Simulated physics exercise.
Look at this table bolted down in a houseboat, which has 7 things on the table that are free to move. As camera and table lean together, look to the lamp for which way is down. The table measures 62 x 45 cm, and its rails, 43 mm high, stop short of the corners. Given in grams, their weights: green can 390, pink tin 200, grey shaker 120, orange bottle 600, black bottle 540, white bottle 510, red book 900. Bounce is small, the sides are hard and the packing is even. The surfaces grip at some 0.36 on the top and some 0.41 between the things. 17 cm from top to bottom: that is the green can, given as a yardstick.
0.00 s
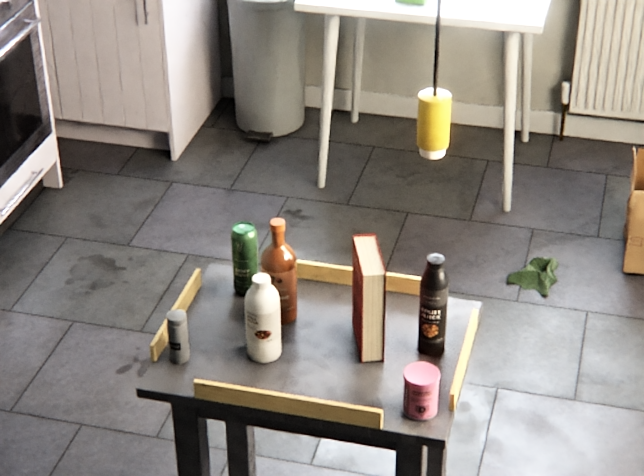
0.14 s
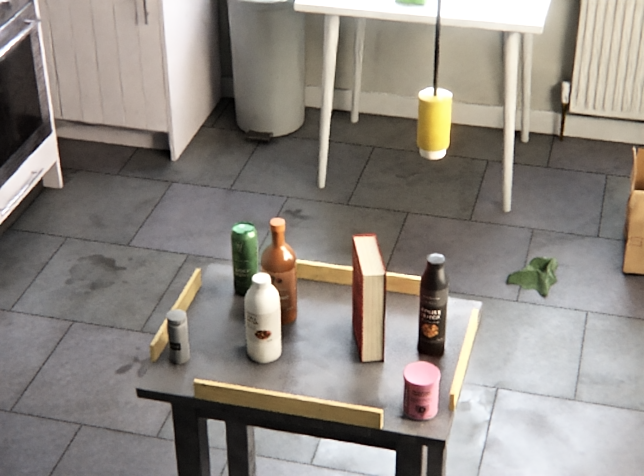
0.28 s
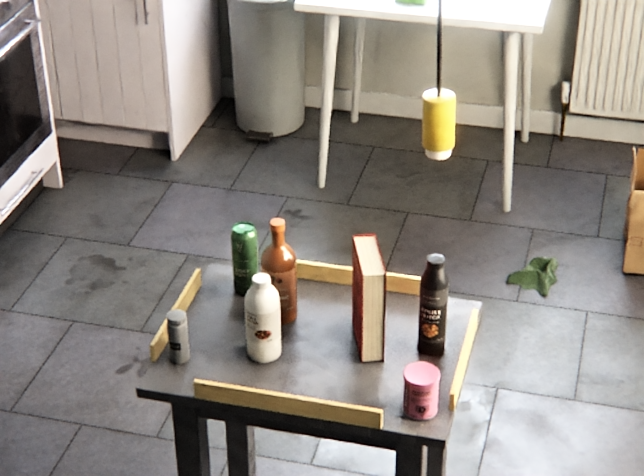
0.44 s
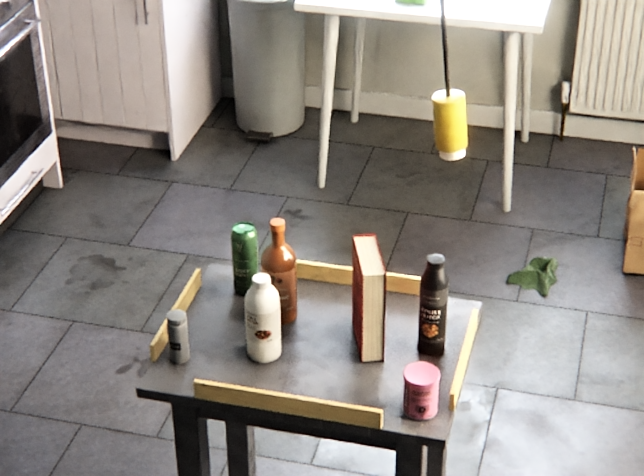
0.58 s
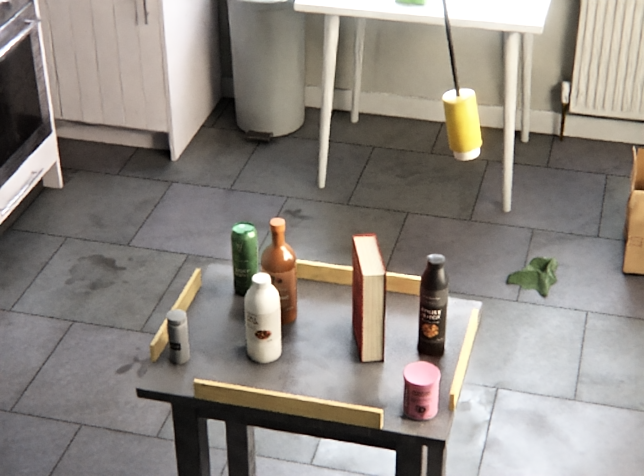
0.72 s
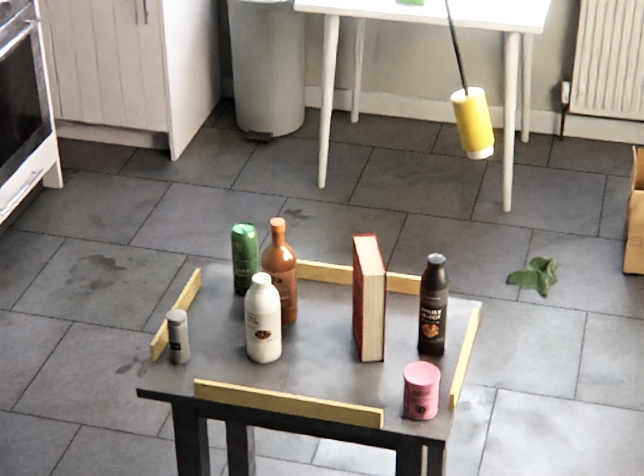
A dark table edged with low wooden rails stands on a grey tiled kitchen floor, seen from above at an angle. On it are a green can, orange and white bottles and a small grey shaker at left, a red book near the middle, and a black bottle and pink tin at right. The hanging yellow lamp stays still at first, then swings steadily rightward, while everything else keeps its place in view.
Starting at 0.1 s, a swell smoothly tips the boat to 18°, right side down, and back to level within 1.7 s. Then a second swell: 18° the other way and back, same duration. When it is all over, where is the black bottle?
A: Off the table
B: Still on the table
Answer: A.
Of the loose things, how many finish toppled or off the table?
Tally: 2.
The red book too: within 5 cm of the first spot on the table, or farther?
Outcome for the red book: Displaced.
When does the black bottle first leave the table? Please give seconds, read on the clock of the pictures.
Answer: About 1.2 s.
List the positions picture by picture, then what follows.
In the first frame, boat level; black bottle (433, 304); green can (245, 260).
In the second frame, boat level; grey shaker (178, 337); orange bottle (279, 269).
In the third frame, boat heeled 2°, right side down; white bottle (263, 316); red book (368, 299).
In the fourth frame, boat heeled 6°, right side down; green can (245, 260); pink tin (421, 392).
In the fifth frame, boat heeled 11°, right side down; grey shaker (178, 337); orange bottle (279, 269).
In the sixth frame, boat heeled 15°, right side down; black bottle (433, 304); white bottle (263, 316).
Around 1.22 s, boat heeled 14°, right side down; black bottle now off the table; red book tipped 62° against what carries it.
Around 1.62 s, boat heeled 2°, right side down; red book on its side.
Around 2.82 s, boat heeled 16°, left side down; red book on its side.
Finally (4.0 s), off the table, black bottle; on their side or leaning hard on the table, red book; the other 5 still in place (within 5 cm).
